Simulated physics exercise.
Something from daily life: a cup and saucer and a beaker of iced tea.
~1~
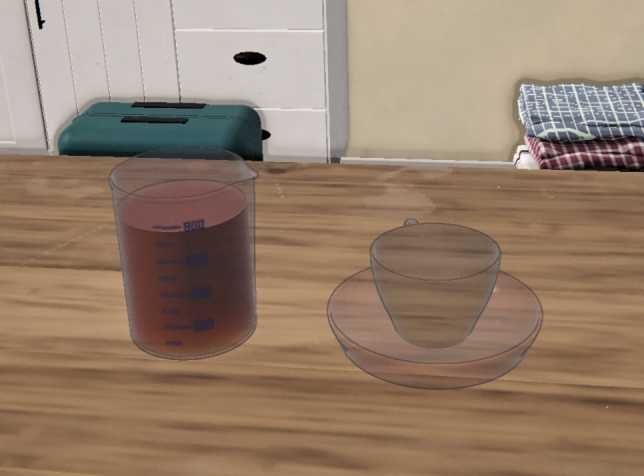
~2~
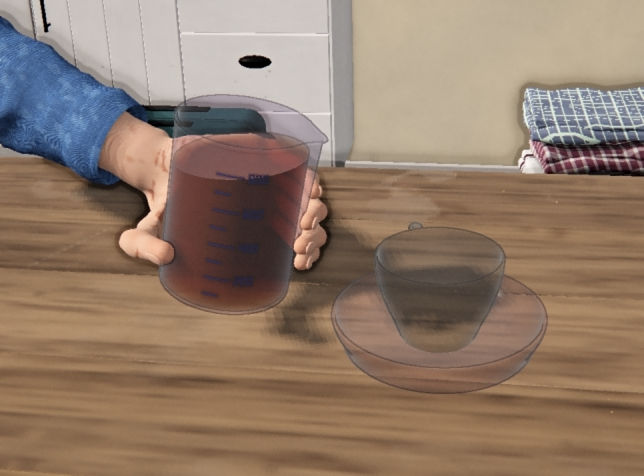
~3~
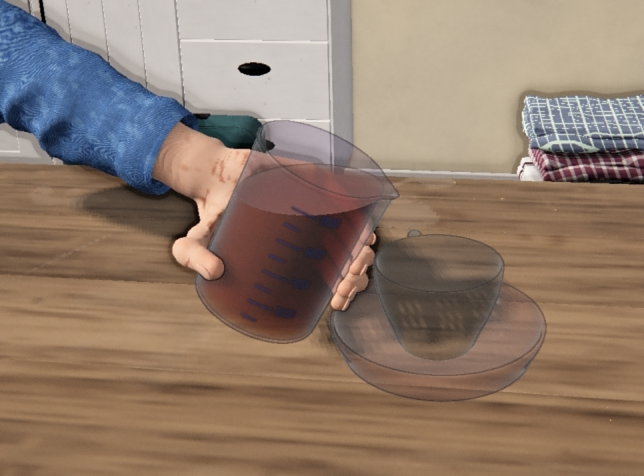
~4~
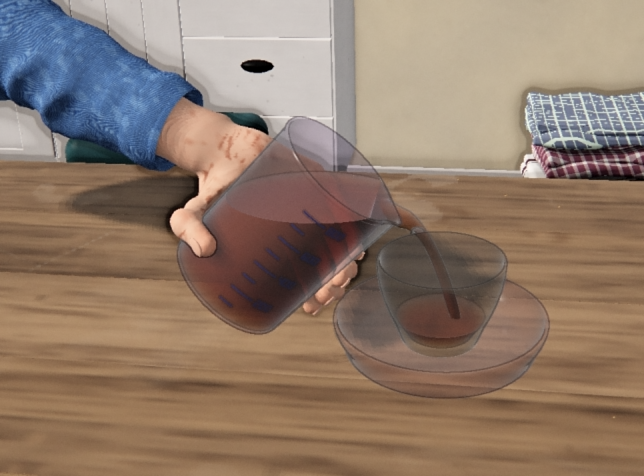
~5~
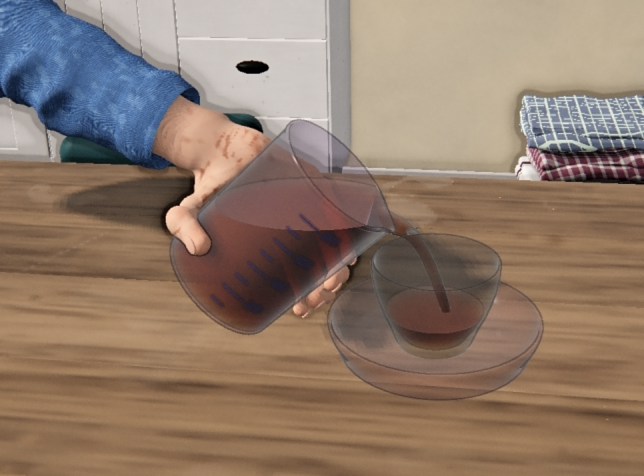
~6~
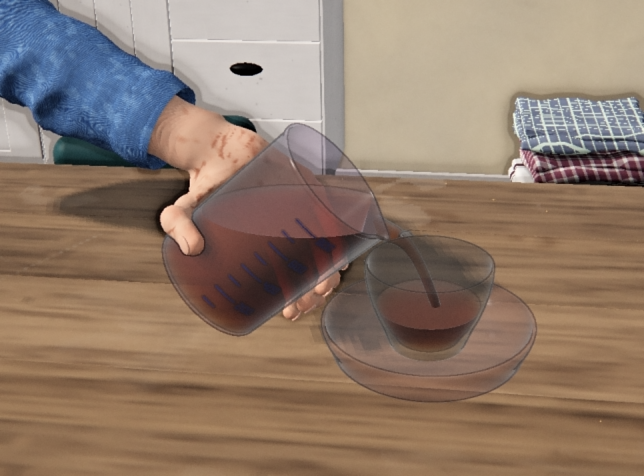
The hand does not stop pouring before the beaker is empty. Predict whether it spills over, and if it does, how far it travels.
Not contained.
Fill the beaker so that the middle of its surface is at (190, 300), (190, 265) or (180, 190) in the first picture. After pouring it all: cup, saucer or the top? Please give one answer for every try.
In turn: The cup holds it, the saucer catches it, on to the top.
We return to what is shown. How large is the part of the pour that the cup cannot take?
I make it 60 per cent.
A moment on, the cup is full to the brim; the saucer is wet, with room to spare.
Further on, the cup is full to the brim; the saucer is full and running over.
When it is over, the cup is full to the brim; the saucer is full and running over.
